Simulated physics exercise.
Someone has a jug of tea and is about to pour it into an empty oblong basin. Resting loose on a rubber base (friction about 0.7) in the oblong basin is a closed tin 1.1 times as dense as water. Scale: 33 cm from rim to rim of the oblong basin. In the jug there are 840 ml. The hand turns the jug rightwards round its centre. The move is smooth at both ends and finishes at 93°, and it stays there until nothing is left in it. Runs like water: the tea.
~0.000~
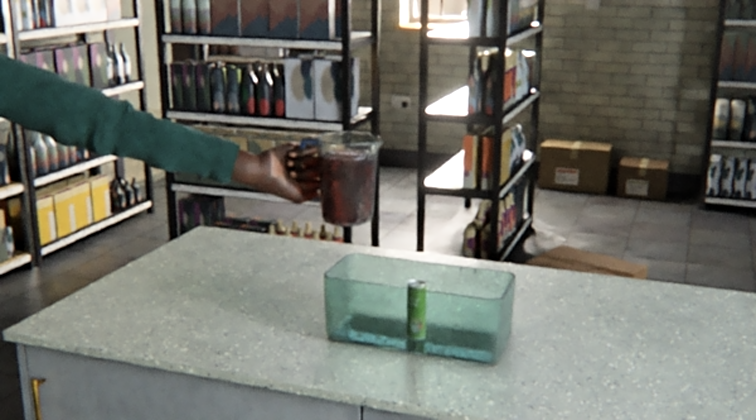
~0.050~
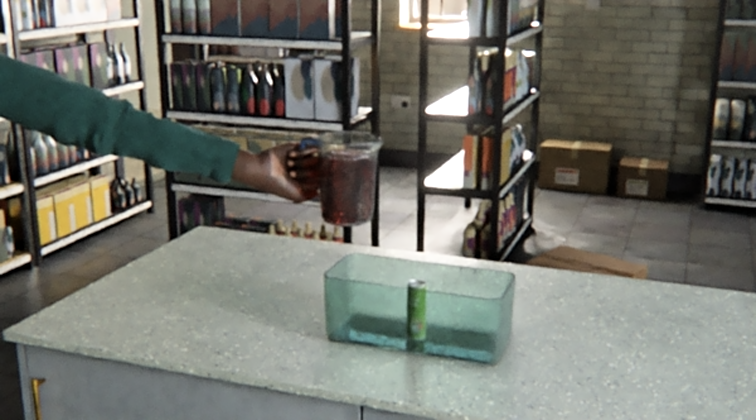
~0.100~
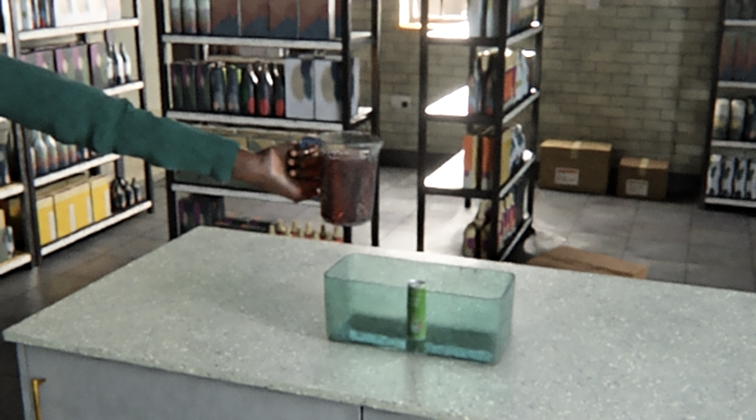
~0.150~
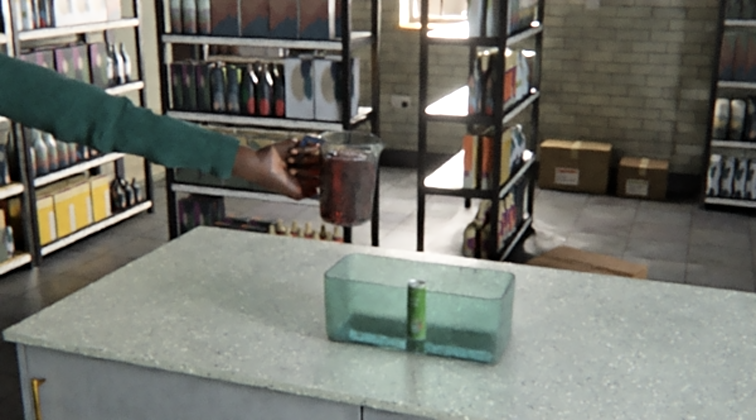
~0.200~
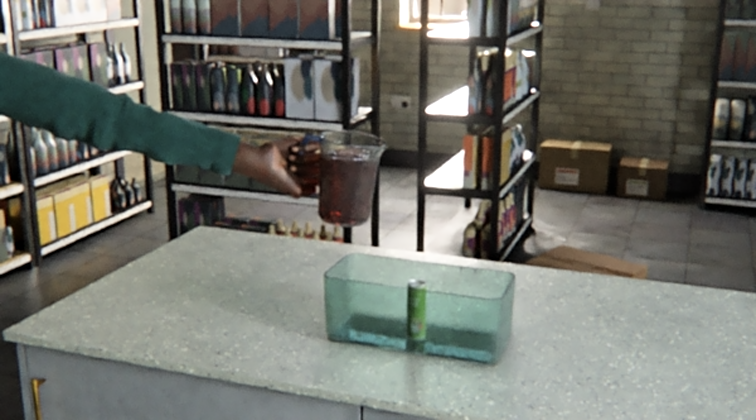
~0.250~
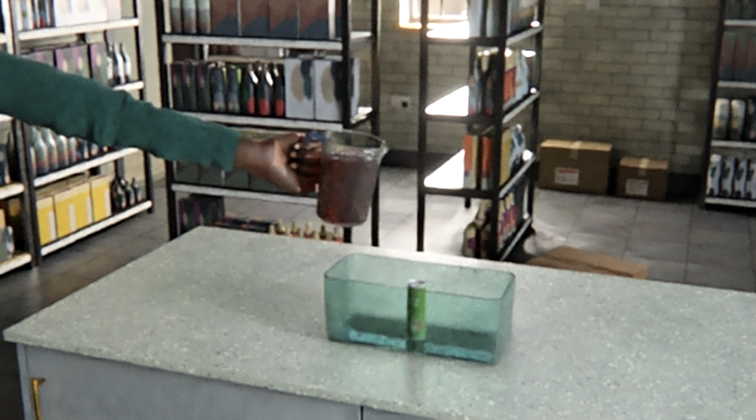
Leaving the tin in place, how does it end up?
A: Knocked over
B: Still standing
B, still standing.
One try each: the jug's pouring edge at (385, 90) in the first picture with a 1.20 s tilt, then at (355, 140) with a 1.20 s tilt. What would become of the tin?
In the first try it remains standing; in the second it comes down.
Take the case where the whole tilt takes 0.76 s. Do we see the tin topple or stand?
Then the tin does not tip.
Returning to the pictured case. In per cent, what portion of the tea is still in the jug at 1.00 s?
About 56 % is still there.
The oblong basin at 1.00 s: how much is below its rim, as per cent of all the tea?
Some 24 percent of the total.
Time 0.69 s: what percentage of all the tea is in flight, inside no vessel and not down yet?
Some 6 per cent, I reckon.
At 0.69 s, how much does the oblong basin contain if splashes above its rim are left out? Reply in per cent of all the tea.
At that time the basin holds about 0 per cent of the liquid.
Then, 0.69 s in, the tilt is 57° and 94 per cent is still to pour; the tin stands where it began.
Then, 1.00 s in, the tilt is 87° and 56 per cent is still to pour; the tin stands where it began.
Then, 1.34 s in, the tilt is 93° and 15 per cent is still to pour; the tin stands where it began.
Then, 1.70 s in, the tilt is 93° and 3 per cent is still to pour; the tin stands where it began.
Finally, the tin stands where it began.
